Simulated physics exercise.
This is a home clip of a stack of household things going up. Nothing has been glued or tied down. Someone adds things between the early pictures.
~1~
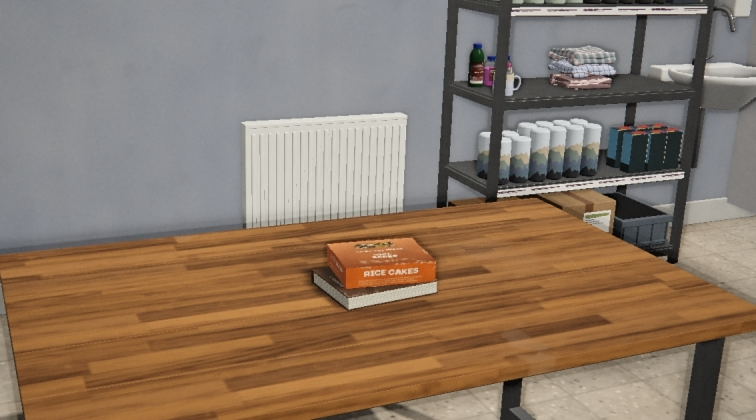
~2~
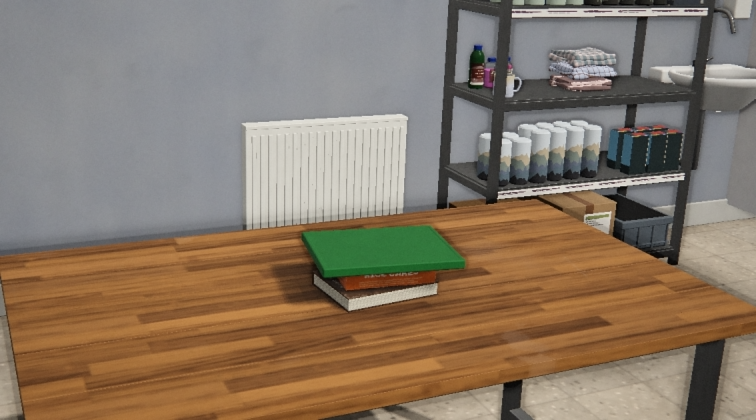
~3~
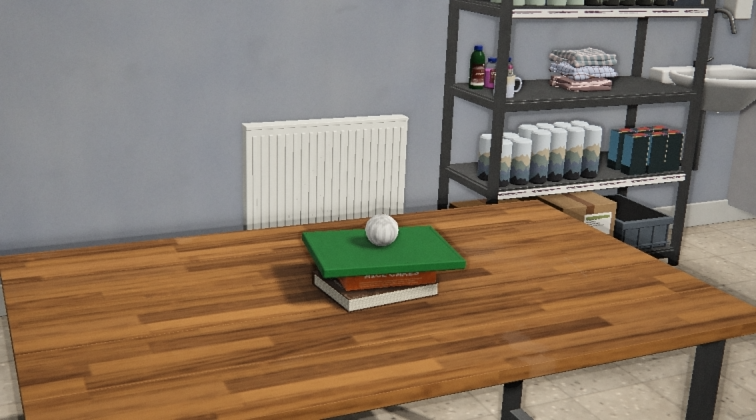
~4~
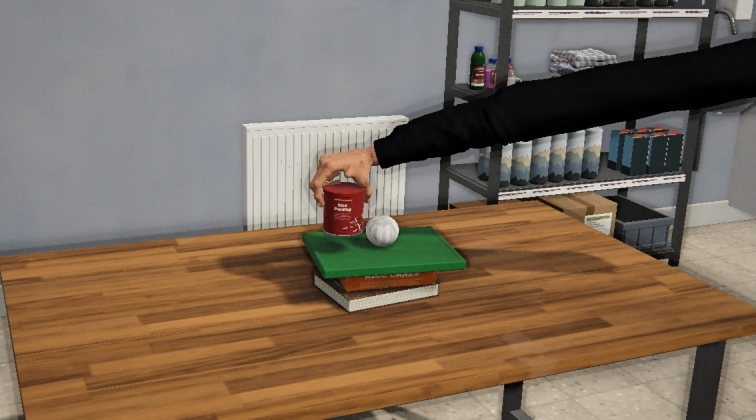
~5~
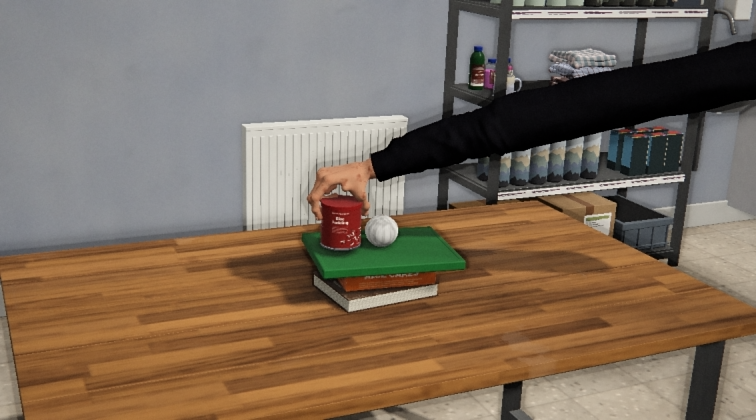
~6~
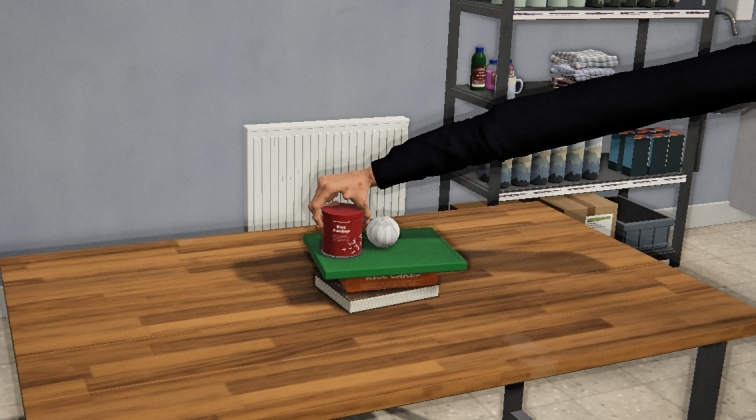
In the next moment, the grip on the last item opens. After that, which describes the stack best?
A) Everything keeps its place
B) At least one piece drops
(A) Everything keeps its place.
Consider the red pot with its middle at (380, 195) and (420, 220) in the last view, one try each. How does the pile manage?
It caves in in the first case and survives in the second case.
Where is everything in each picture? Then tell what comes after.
In the first frame, the last thing is not in view yet.
In the second frame, the last thing is not in view yet; brown book (375, 283).
In the third frame, the last thing is not in view yet; green tray (381, 250).
The fourth frame shows still above its spot; red pot (344, 209); brown book (376, 284).
The fifth frame shows still above its spot; red pot (341, 223); green tray (381, 251).
The sixth frame shows set down, still held; red pot (342, 231); brown book (376, 285).
Then, 0.60 s on from there, no change.
Then, 1.50 s on from there, red pot resting near (342, 231).
In the end, all 5 unmoved. At the end, from the last picture's camera, red pot near (341, 231). The pile keeps its balance.
